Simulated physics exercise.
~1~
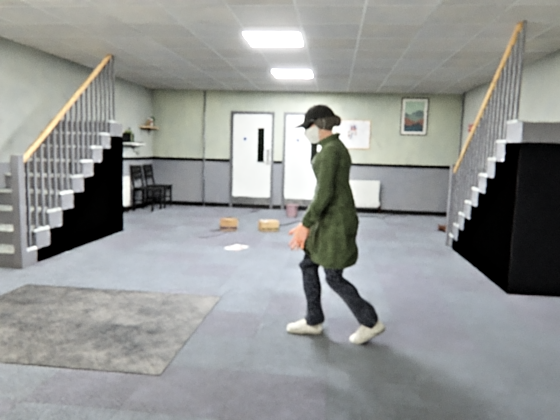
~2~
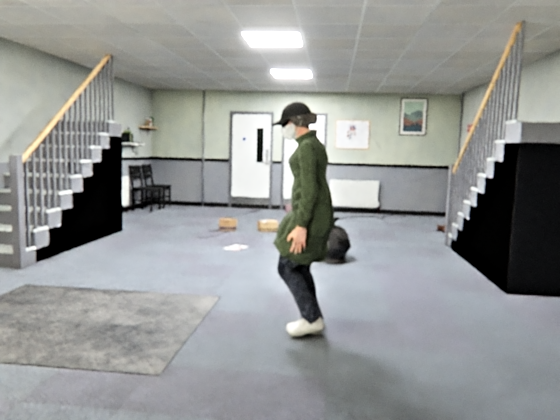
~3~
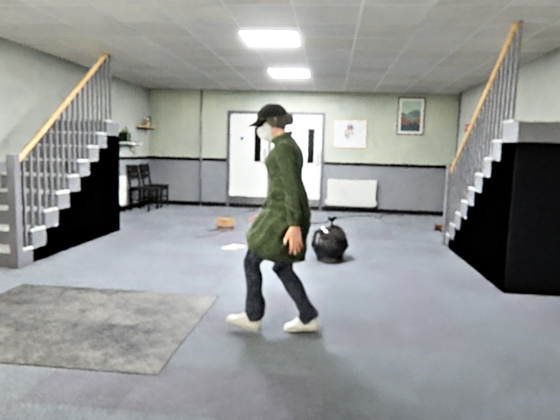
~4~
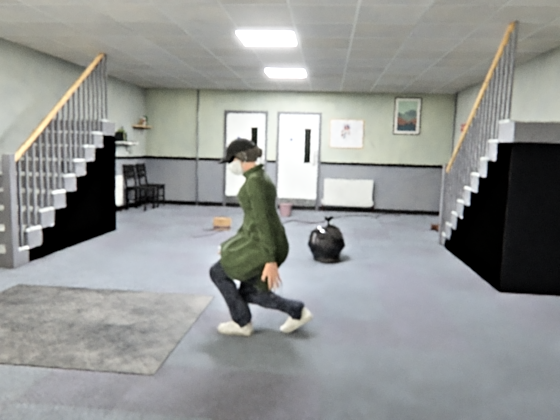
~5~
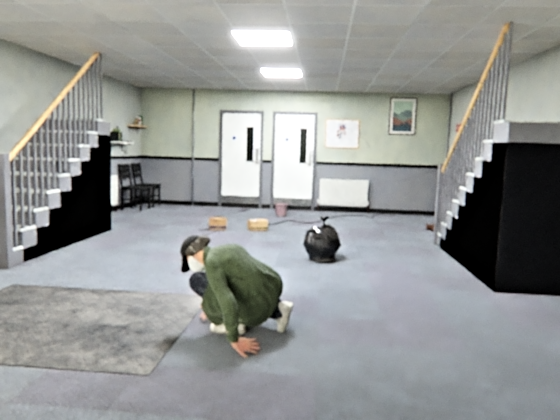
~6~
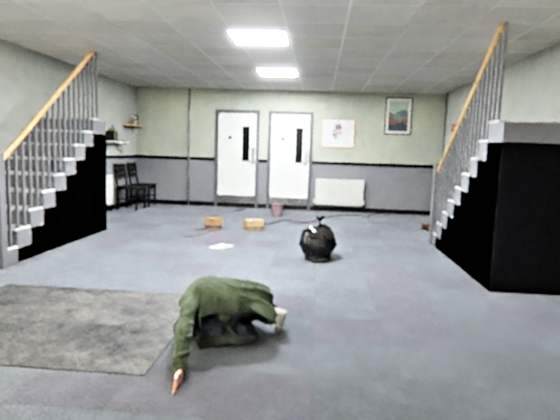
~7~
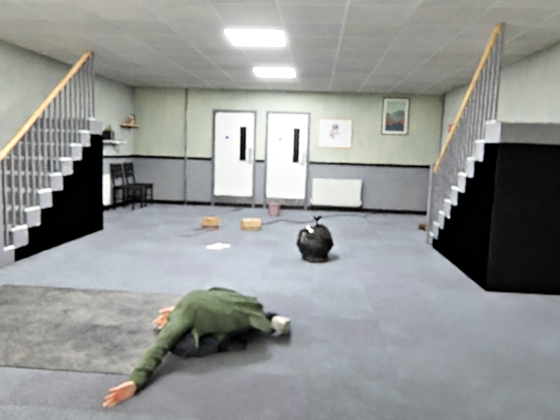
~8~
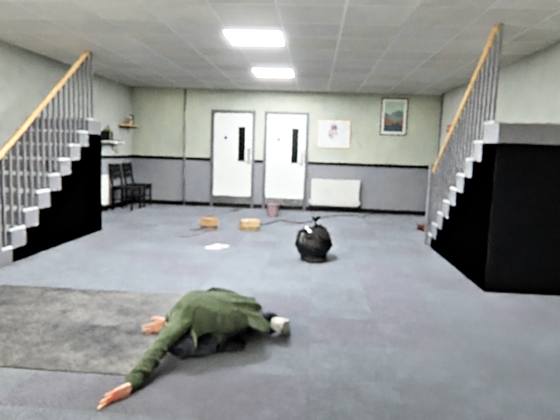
A person in a dark green coat, dark trousers, black cap and white face covering walks left across a grey-floored hall, seen from a fixed height facing two white doors. Staircases with wooden handrails rise at either side, a dark mat lies at left, and a round black object sits behind the walker. The view shifts slightly right as the person's knees bend and the body sinks into a crouch. The person tips forward, hands reaching the floor, then slumps flat with one arm stretched towards the lower left. They lie still, chest short of the mat's near edge.
